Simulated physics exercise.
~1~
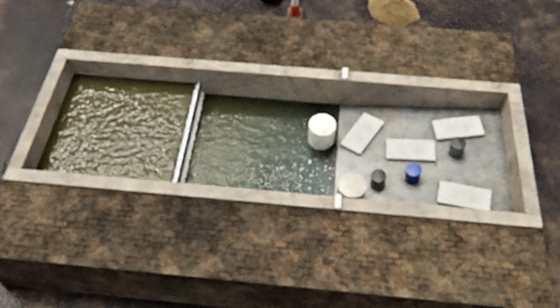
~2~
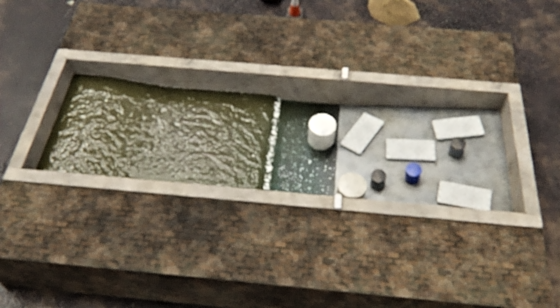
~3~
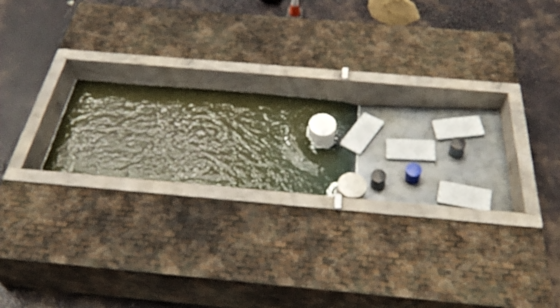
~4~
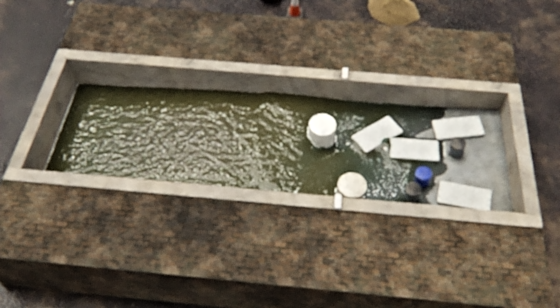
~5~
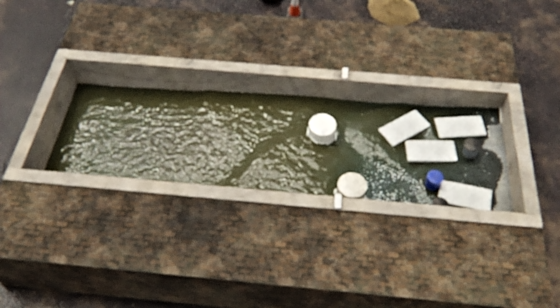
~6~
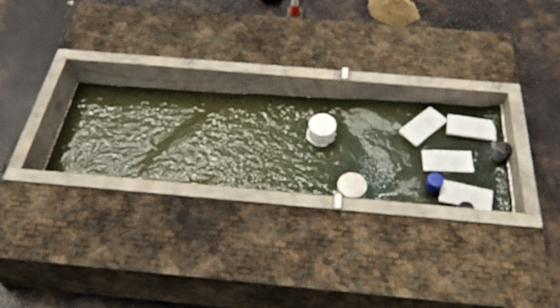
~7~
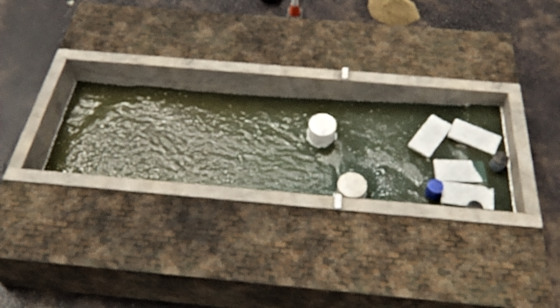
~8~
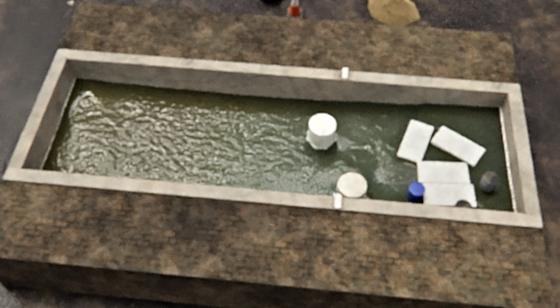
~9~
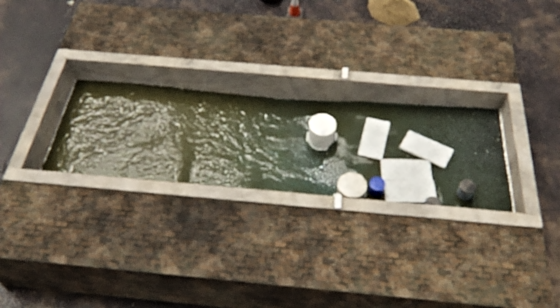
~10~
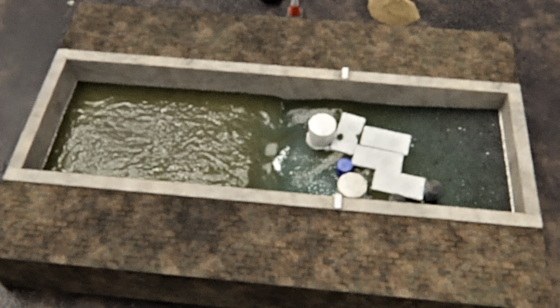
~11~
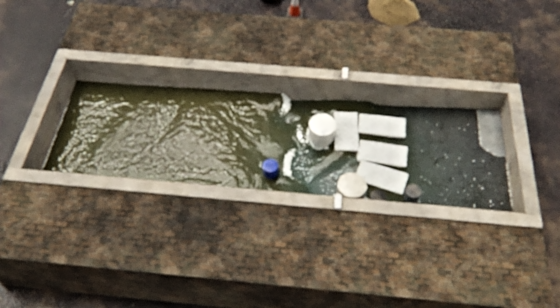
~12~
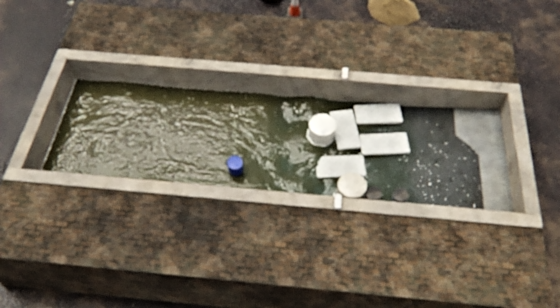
Greenish water penned behind a board at the left of a long, pale-walled boat ramp, seen from above, surges right once the barrier is gone. It sweeps past a white drum and a round white disc that both stay put, then spreads over the bare slope among four white slabs, two dark pails and a blue one. The loose things float and drift toward the right end, then the flow turns back and carries them left. The slabs bunch up beside the drum and disc, while the blue pail slips past the white marks and ends floating well left of them, with bare ramp showing again at right.
